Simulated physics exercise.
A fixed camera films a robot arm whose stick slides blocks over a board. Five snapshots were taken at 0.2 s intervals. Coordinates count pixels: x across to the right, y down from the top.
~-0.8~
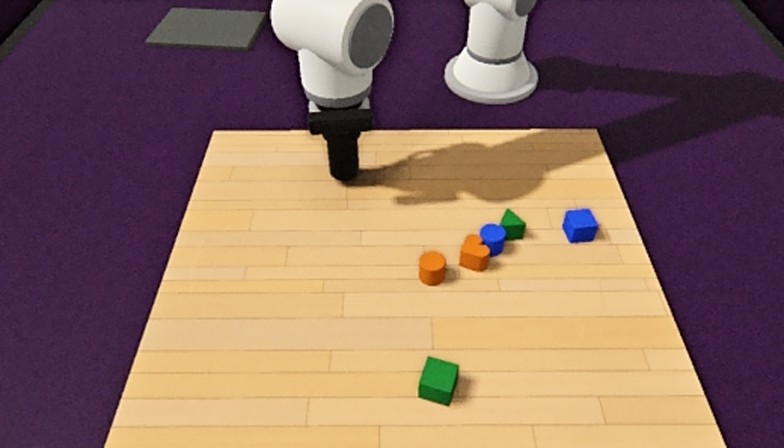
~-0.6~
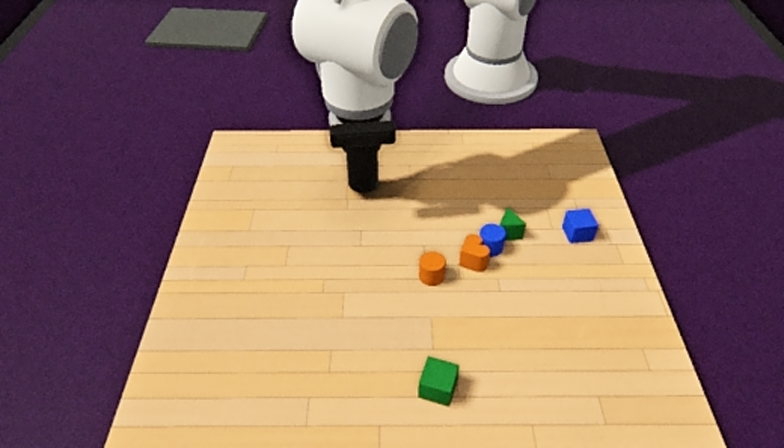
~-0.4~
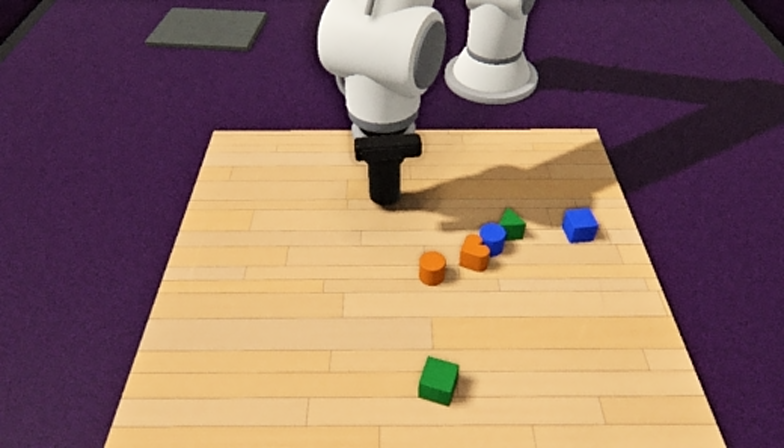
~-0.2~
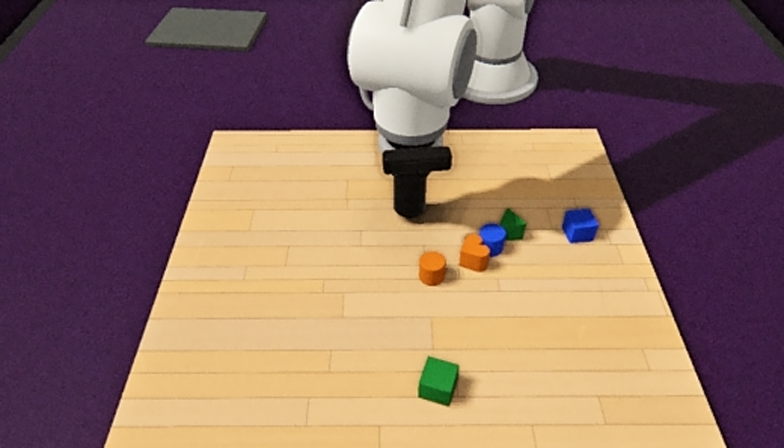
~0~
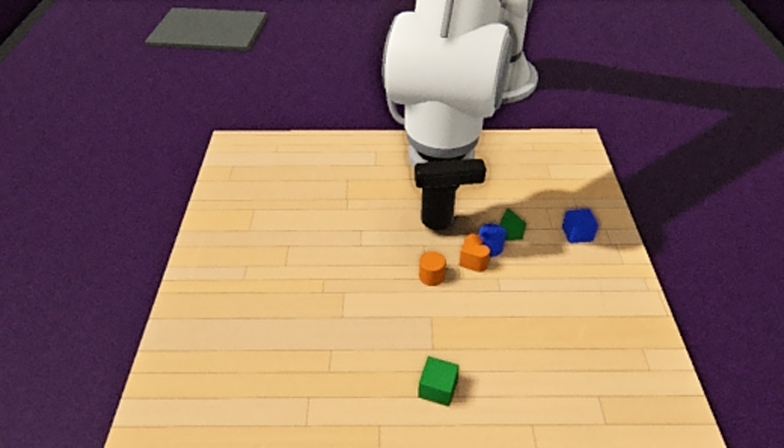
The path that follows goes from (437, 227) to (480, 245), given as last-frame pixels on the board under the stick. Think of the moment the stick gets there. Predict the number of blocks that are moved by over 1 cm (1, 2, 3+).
The count is two.
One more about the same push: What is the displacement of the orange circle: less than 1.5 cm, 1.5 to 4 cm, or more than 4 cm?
The answer here is less than 1.5 cm.
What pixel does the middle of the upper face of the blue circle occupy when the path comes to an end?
I'd guess (512, 239).
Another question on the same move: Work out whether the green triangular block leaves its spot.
It is still where it was.
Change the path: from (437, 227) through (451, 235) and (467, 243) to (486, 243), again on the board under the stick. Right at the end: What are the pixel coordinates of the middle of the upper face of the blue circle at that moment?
Around pixel (517, 236).
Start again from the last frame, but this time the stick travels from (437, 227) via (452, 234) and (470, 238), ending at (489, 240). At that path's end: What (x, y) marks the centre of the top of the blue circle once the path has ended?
My prediction: (516, 239).
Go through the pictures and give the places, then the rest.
In the first picture, lower end of the stick at (345, 171), tops of blocks, orange circle at (433, 260), orange heart block at (475, 245), blue circle at (493, 232), green triangular block at (512, 218).
In the second picture, stick at (363, 183), blocks as before.
In the third picture, stick at (385, 195), blocks as before.
In the fourth picture, stick at (409, 207), blocks as before.
In the fifth picture, stick at (437, 219), orange circle at (433, 260), orange heart block at (475, 245), blue circle at (493, 232), green triangular block at (512, 218).
What follows on the original path. Halfway along, stick at (459, 228); nothing pushed yet.
At the end, stick at (481, 238); orange circle not moved; orange heart block at (482, 253), turned 40° clockwise; blue circle at (512, 239); green triangular block not moved.
